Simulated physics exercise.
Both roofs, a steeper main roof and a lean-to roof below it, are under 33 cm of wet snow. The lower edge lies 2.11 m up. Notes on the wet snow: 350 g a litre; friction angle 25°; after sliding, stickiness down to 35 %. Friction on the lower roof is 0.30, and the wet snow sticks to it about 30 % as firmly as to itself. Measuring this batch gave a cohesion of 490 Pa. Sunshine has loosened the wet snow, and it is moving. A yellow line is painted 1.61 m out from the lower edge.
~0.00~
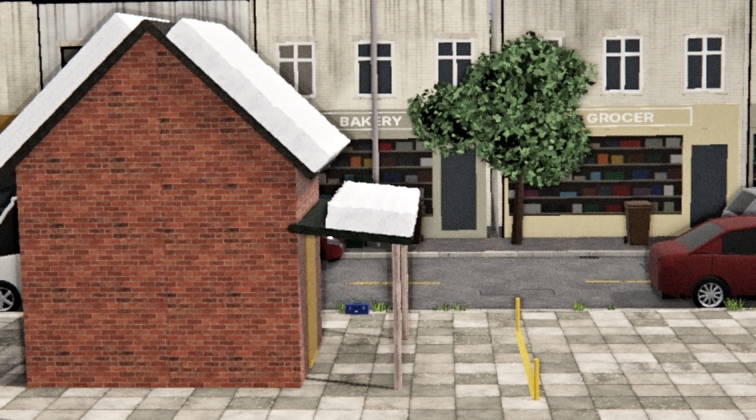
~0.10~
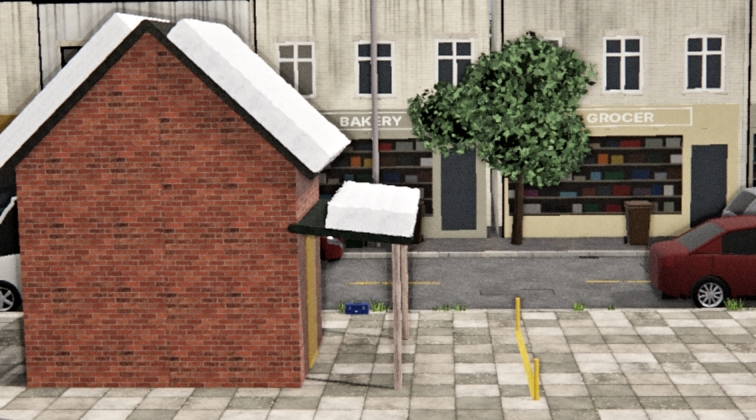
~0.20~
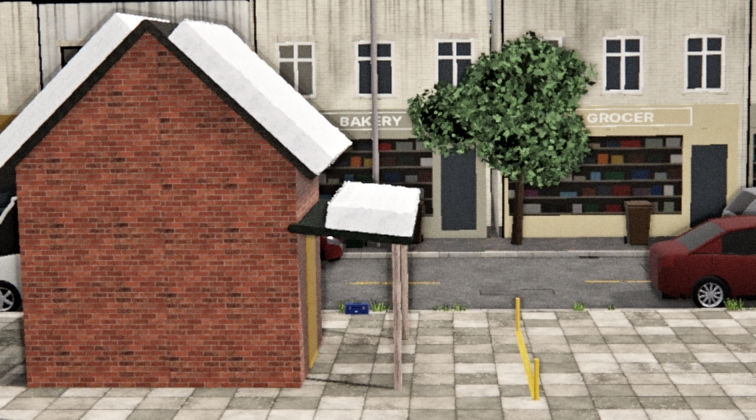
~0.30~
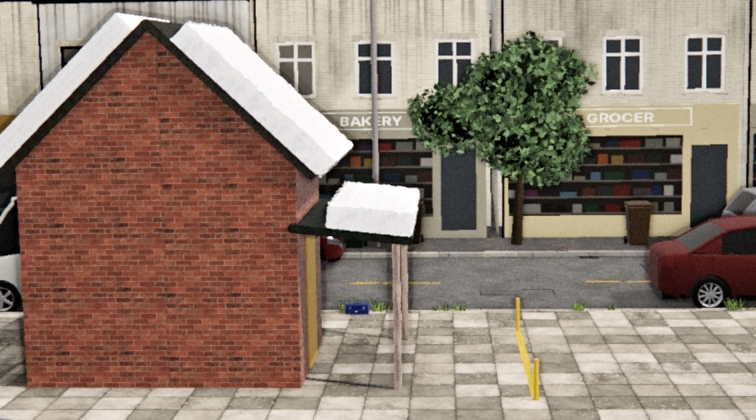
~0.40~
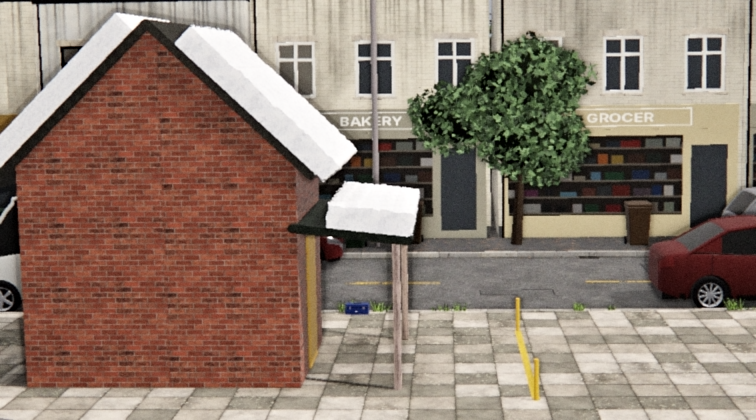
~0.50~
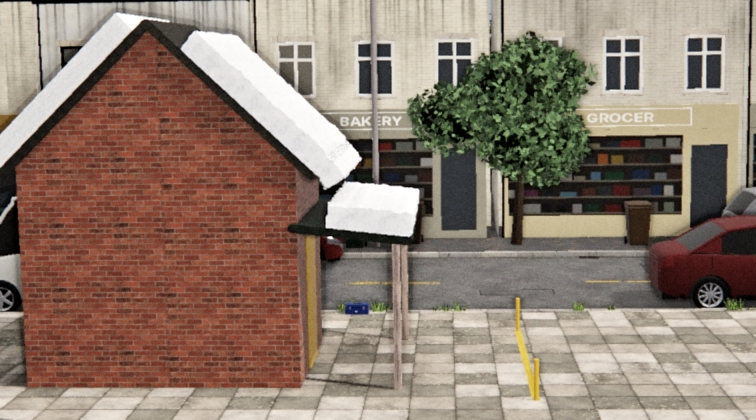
A thick slab of white snow on a brick building's steep roof slid slowly down the right side, edging a little past the roof's lower edge above a smaller snow-covered roof, while the street behind stayed still.
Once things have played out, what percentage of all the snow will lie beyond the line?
About 15 %.
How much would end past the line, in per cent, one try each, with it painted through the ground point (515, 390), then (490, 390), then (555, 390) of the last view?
About 20 %, 30 %, 9 %.
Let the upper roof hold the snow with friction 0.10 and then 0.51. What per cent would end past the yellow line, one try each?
45 %, then 20 %.
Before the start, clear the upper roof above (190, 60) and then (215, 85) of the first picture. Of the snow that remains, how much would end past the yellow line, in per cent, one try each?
First try 7 per cent, second try 1 per cent.
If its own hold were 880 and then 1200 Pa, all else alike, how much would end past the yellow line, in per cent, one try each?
It'd be some 1 percent the first time and some 0 percent the second.
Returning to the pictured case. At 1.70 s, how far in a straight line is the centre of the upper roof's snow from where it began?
Roughly 2.0 m.
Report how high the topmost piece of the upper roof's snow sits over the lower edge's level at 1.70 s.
Height above lower edge: Approx. 1.2 m.
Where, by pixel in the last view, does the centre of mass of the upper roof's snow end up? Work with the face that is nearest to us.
The spot is somewhere around (436, 306).
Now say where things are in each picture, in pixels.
The first picture shows leading edge of the wet snow at (316, 169).
The second picture shows leading edge of the wet snow at (317, 165), its middle shifted 10 mm.
The third picture shows leading edge of the wet snow at (318, 166), its middle shifted 3.9 cm, 2 % of it past the upper edge, in one piece.
The fourth picture shows leading edge of the wet snow at (321, 164), its middle shifted 8.9 cm, 4 % of it past the upper edge, in one piece.
The fifth picture shows leading edge of the wet snow at (325, 166), its middle shifted 16 cm, 6 % of it past the upper edge, in one piece.
The sixth picture shows leading edge of the wet snow at (331, 170), its middle shifted 25 cm, 10 % of it past the upper edge, cracking.
After 1.05 s, none is below the lower edge and 0 % is past the line.
After 1.70 s, 3 % is below the lower edge and 0 % is past the line.
After 2.35 s, 42 % is below the lower edge and 4 % is past the line.
After 3.00 s, 55 % is below the lower edge and 15 % is past the line.
After 6.00 s, at the end, 60 % is below the lower edge and 15 % is past the line.
